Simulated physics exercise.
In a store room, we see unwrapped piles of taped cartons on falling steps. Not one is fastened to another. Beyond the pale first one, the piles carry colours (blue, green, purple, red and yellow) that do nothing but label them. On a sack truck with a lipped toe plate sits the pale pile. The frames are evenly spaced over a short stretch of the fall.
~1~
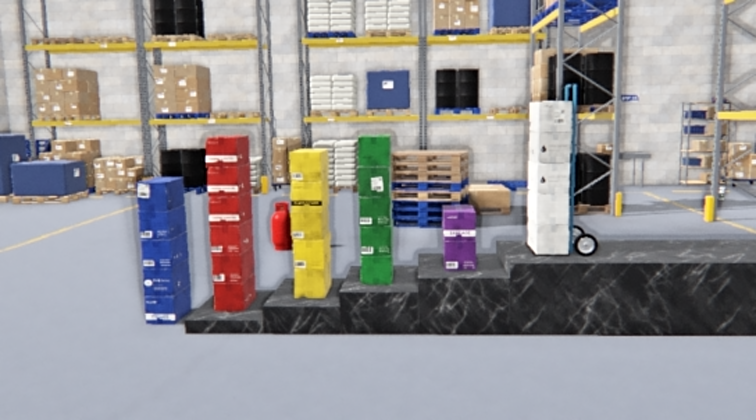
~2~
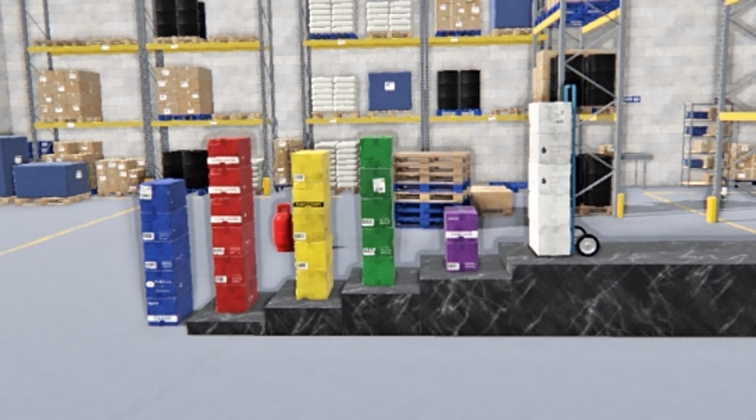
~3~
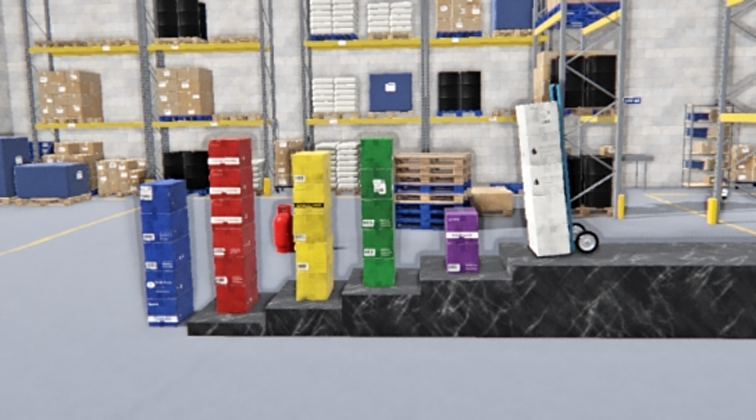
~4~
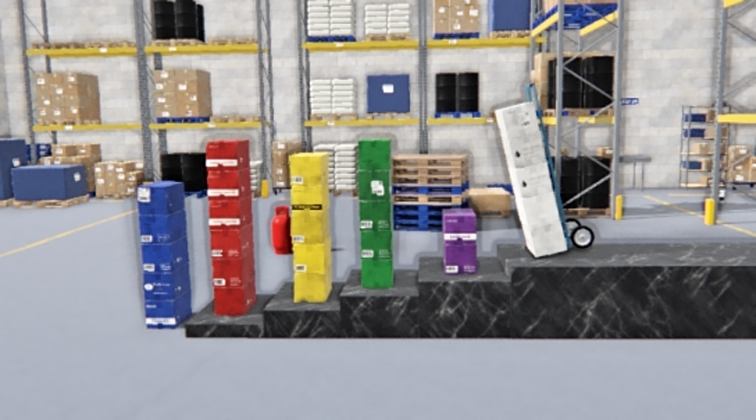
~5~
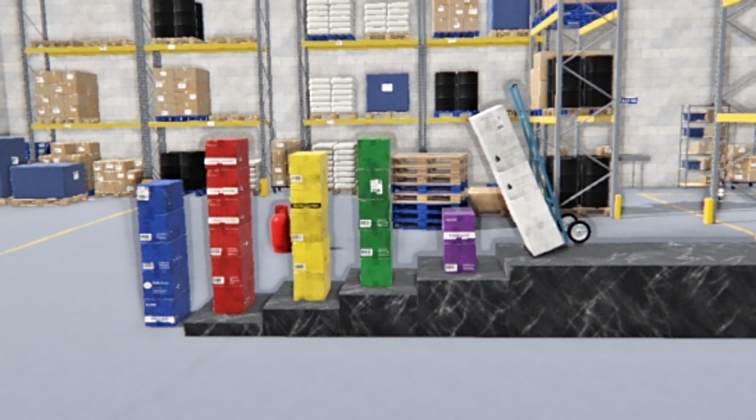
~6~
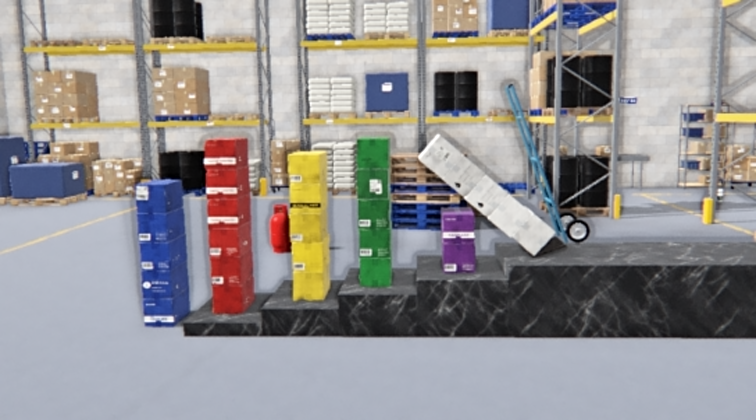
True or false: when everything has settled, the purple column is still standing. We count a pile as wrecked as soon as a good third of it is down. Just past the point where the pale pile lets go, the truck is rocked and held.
True.
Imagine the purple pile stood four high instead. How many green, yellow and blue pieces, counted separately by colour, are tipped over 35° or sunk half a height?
Green 5, yellow 5, blue 4.
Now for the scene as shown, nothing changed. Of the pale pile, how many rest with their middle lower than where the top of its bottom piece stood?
3.
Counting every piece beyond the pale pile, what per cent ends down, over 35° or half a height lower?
It is close to 0 per cent.
Just after the last frame, 5 of the pale pile down; none of the 2 purple cartons down (0 of 23 in all colours); top purple carton unmoved.
A moment on, 5 of the pale pile down; none of the 2 purple cartons down (0 of 23 in all colours); top purple carton moved a little; top green carton tilted a little.
Further on, 5 of the pale pile down; none of the 2 purple cartons down (0 of 23 in all colours); top purple carton unmoved; top green carton tilted clearly.
When it is over, 5 of the pale pile down; none of the 2 purple cartons down (0 of 23 in all colours); top purple carton unmoved; top green carton tilted clearly. In pixels of the last frame, middles, top purple carton near (457, 225), top green carton near (331, 156).
